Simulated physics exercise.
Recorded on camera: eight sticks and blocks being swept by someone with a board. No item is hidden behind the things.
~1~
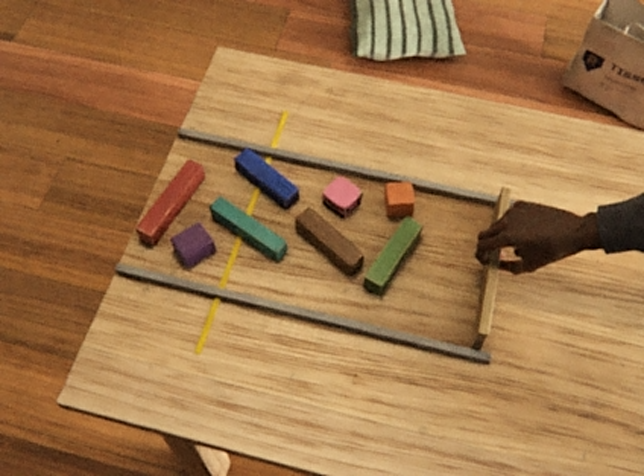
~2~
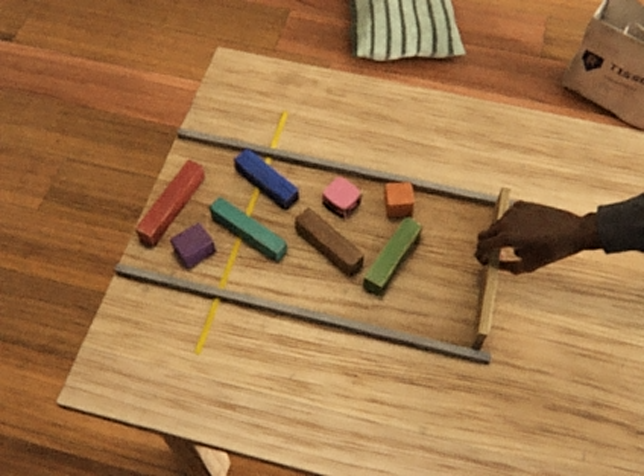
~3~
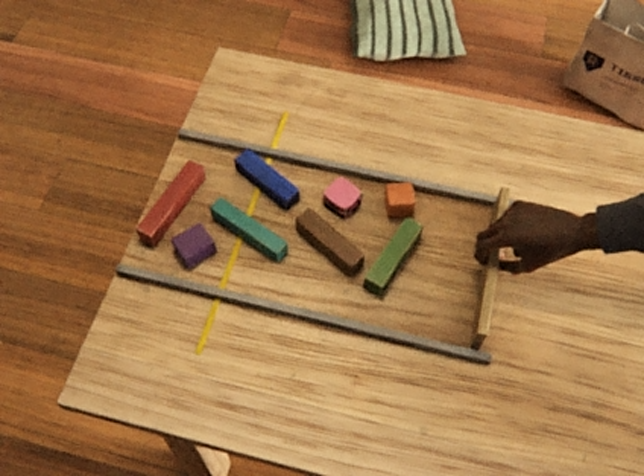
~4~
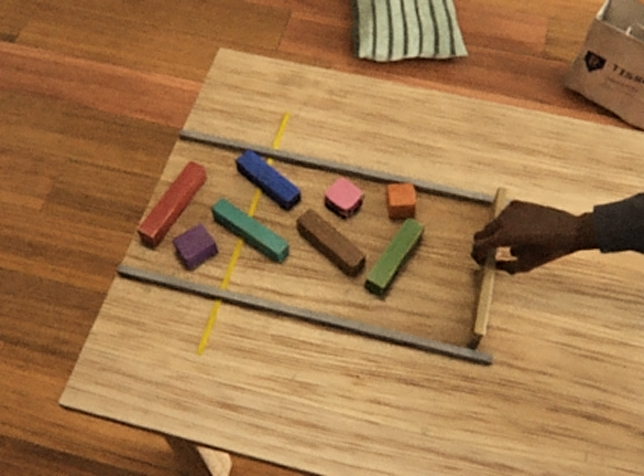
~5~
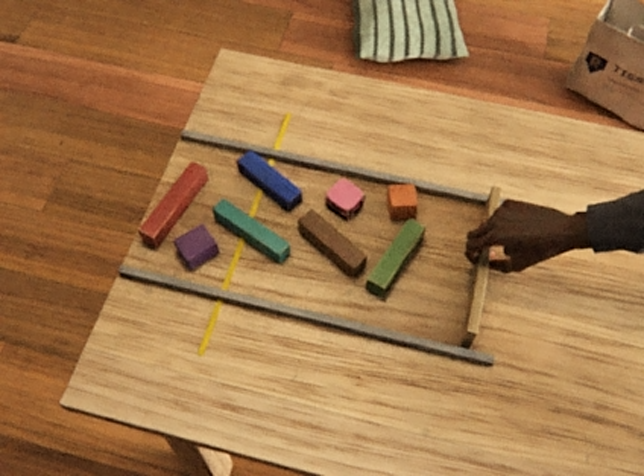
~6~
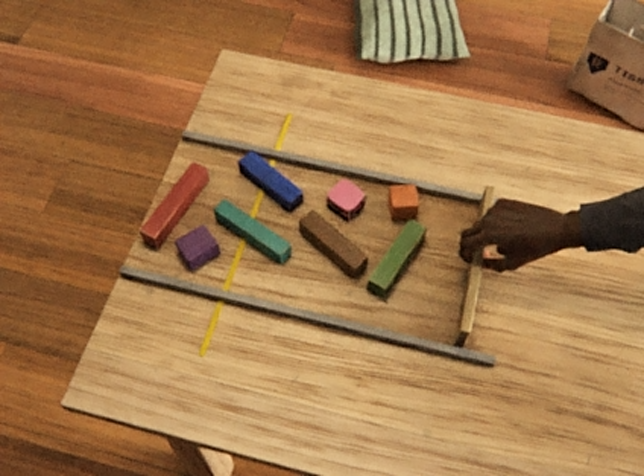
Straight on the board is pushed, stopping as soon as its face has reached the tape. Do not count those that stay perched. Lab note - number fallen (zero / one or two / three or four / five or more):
I predict the tally of drops will be nothing.
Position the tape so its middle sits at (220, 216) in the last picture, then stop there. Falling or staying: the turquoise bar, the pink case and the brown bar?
Starting with the turquoise bar, it keeps its place, then the pink case keeps its place, then the brown bar keeps its place.
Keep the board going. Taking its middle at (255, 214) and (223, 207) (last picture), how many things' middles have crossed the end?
That would be 0 and 2.
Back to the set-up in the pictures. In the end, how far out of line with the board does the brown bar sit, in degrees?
It comes to around 30 degrees.
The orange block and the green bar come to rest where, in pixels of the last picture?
You'll see the orange block at (255, 166), with the green bar at (238, 223).
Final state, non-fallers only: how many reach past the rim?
Counting them gives 2.
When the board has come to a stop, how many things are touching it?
I count 2 of them.
Early on, none off yet; red bar at rest near (176, 204); purple block at rest near (198, 247); turquoise bar at rest near (252, 231).
A while later, none off yet; red bar at rest near (176, 204); purple block at rest near (198, 247); turquoise bar travelled a little near (235, 234).
Finally, the number that fall off is zero.
